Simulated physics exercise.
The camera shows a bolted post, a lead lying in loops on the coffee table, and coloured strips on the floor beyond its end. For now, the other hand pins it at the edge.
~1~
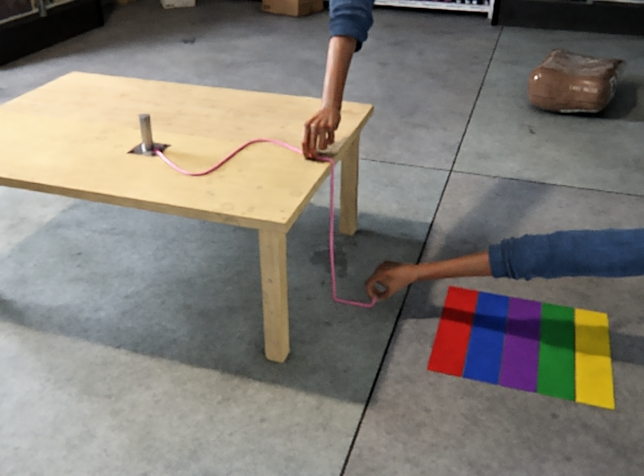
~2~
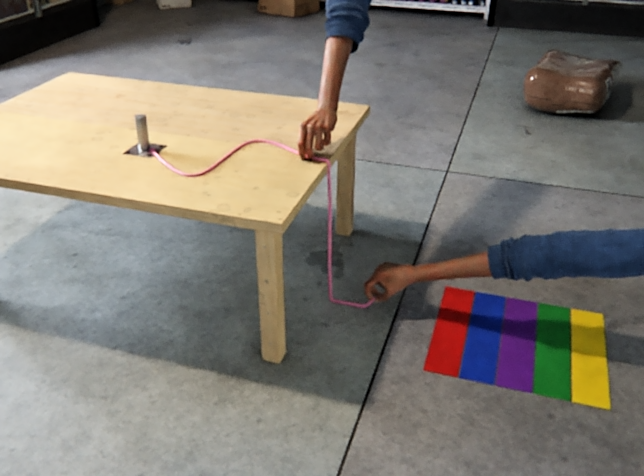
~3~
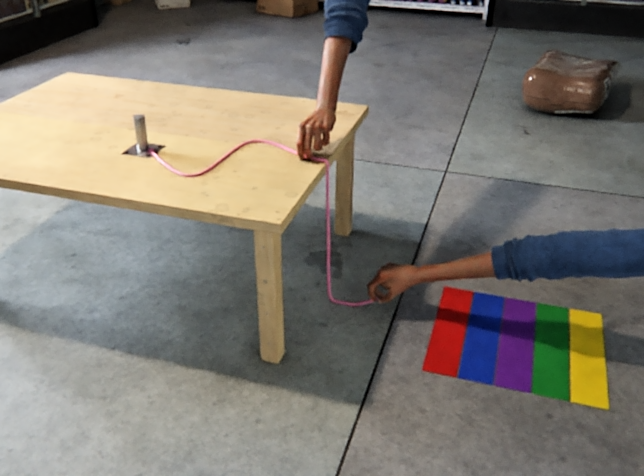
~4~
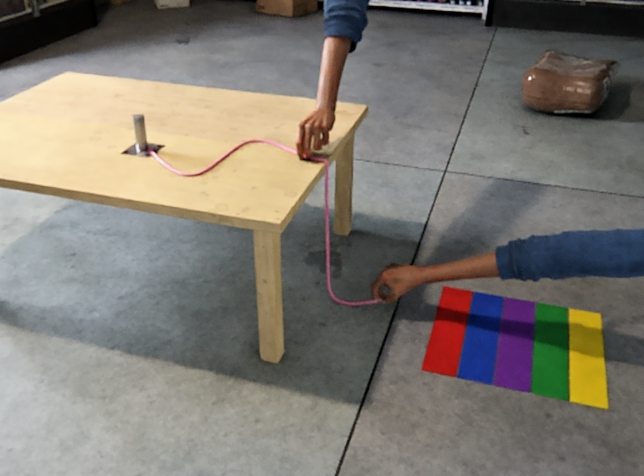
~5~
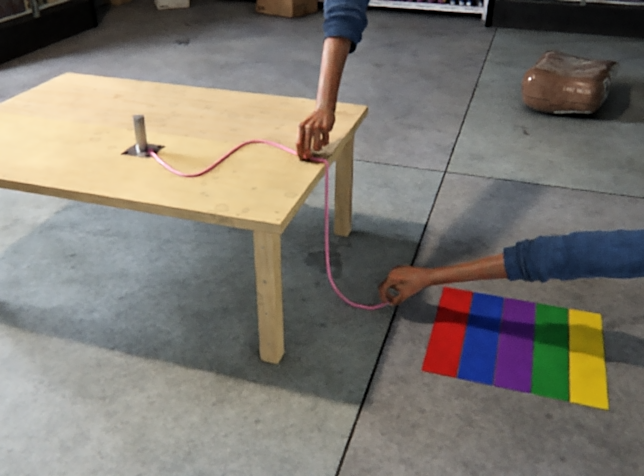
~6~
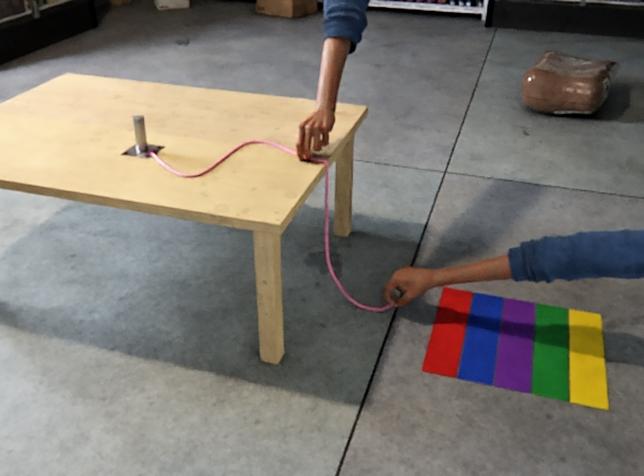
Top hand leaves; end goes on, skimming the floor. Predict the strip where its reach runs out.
Its reach runs out at the yellow strip.
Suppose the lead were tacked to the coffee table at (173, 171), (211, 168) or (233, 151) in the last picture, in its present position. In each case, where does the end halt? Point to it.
Try 1: (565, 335); try 2: (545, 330); try 3: (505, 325).
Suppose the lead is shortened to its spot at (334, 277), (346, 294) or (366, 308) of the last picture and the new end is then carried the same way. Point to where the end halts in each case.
Cut 1: About (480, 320). Cut 2: About (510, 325). Cut 3: About (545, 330).
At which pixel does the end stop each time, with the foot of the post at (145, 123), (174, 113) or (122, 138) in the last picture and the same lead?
Approximate places, in that order: (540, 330), (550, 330), (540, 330).
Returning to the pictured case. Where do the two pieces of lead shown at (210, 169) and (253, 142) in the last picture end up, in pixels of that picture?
First one close to (248, 161), second close to (324, 172).
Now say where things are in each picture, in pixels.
The first frame shows end (375, 297); red (448, 356); blue (483, 363); purple (519, 370); green (556, 378); yellow (595, 386).
The second frame shows end (374, 298); lead through (165, 163) (217, 165) (264, 141) (321, 160) (330, 225) (330, 286).
The third frame shows end (378, 299).
The fourth frame shows end (381, 300); lead through (163, 162) (215, 164) (262, 141) (319, 160) (327, 225) (329, 286).
The fifth frame shows end (388, 301).
The sixth frame shows end (393, 303); lead through (163, 164) (215, 165) (262, 142) (319, 161) (327, 226) (340, 287).
Soon after, end near (515, 325); over purple.
After that, end near (562, 334); over green.
At the stop, end near (590, 339); over yellow. It gets as far as the yellow strip.
